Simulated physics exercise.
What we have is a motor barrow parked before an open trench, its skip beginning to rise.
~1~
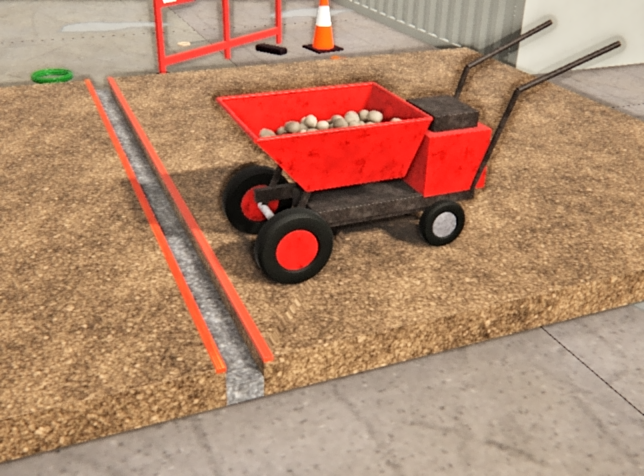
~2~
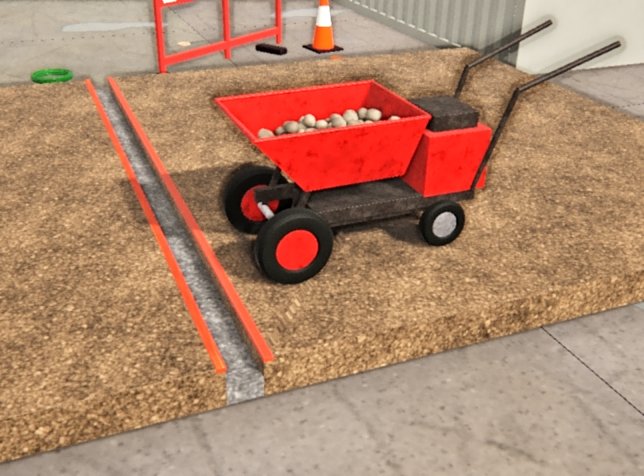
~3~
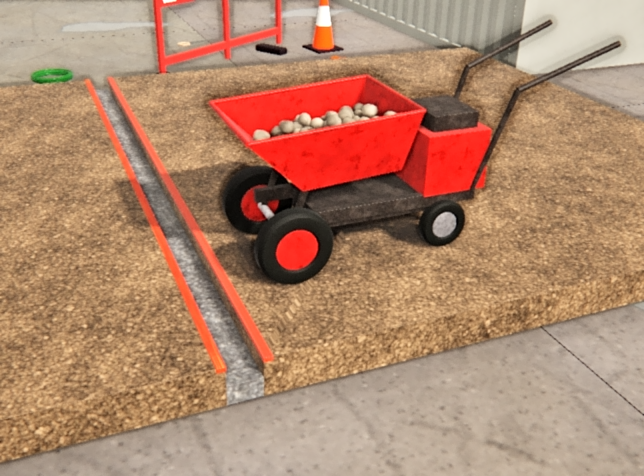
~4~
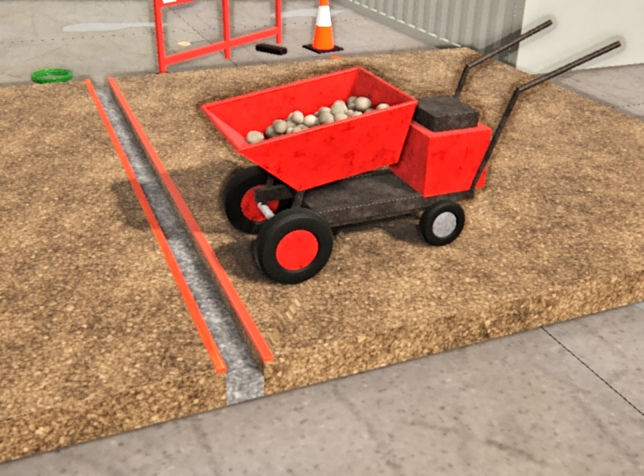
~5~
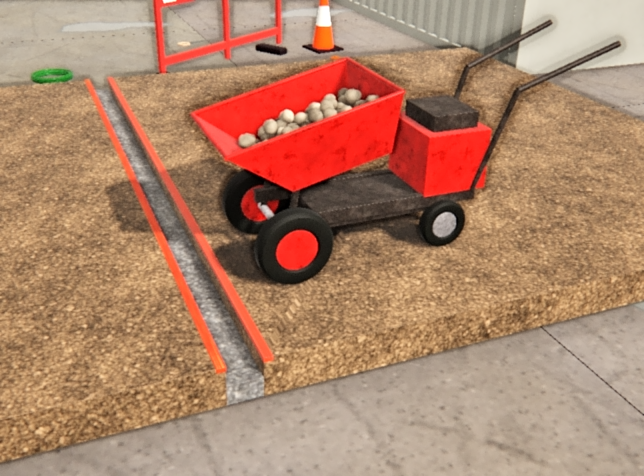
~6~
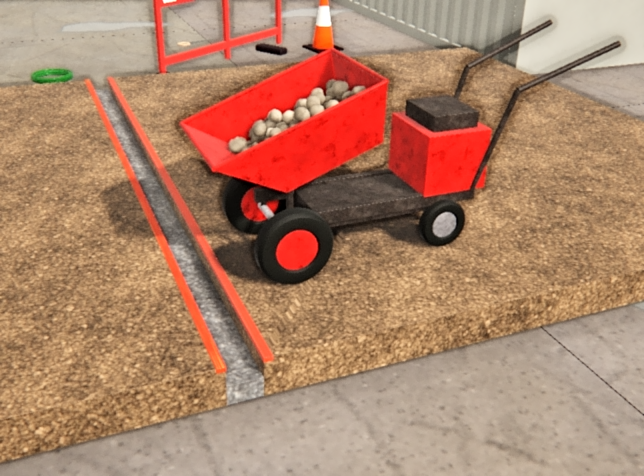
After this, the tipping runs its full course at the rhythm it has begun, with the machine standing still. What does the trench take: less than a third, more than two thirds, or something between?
The trench takes less than a third.
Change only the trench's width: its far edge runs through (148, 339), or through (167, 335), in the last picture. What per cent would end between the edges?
Roughly 40 per cent, and 10 per cent.
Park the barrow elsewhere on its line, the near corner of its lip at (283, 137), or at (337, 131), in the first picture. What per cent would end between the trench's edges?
Near 0 % and 50 %.
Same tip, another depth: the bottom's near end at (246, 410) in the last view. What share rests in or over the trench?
Roughly 0 in a hundred.
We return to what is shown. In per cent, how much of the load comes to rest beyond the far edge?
About 85 per cent.
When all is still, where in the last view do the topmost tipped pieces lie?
Close to (122, 259).
Soon after the last picture, skip tipped steeply; all in the skip.
A little later, skip tipped right over; about half in the skip; about a third beyond it; a stray few falling.
Later still, skip tipped right over; about a quarter in the skip; most beyond it.
At rest, skip tipped right over; about a quarter in the skip; none in or heaped over the trench; most beyond it.
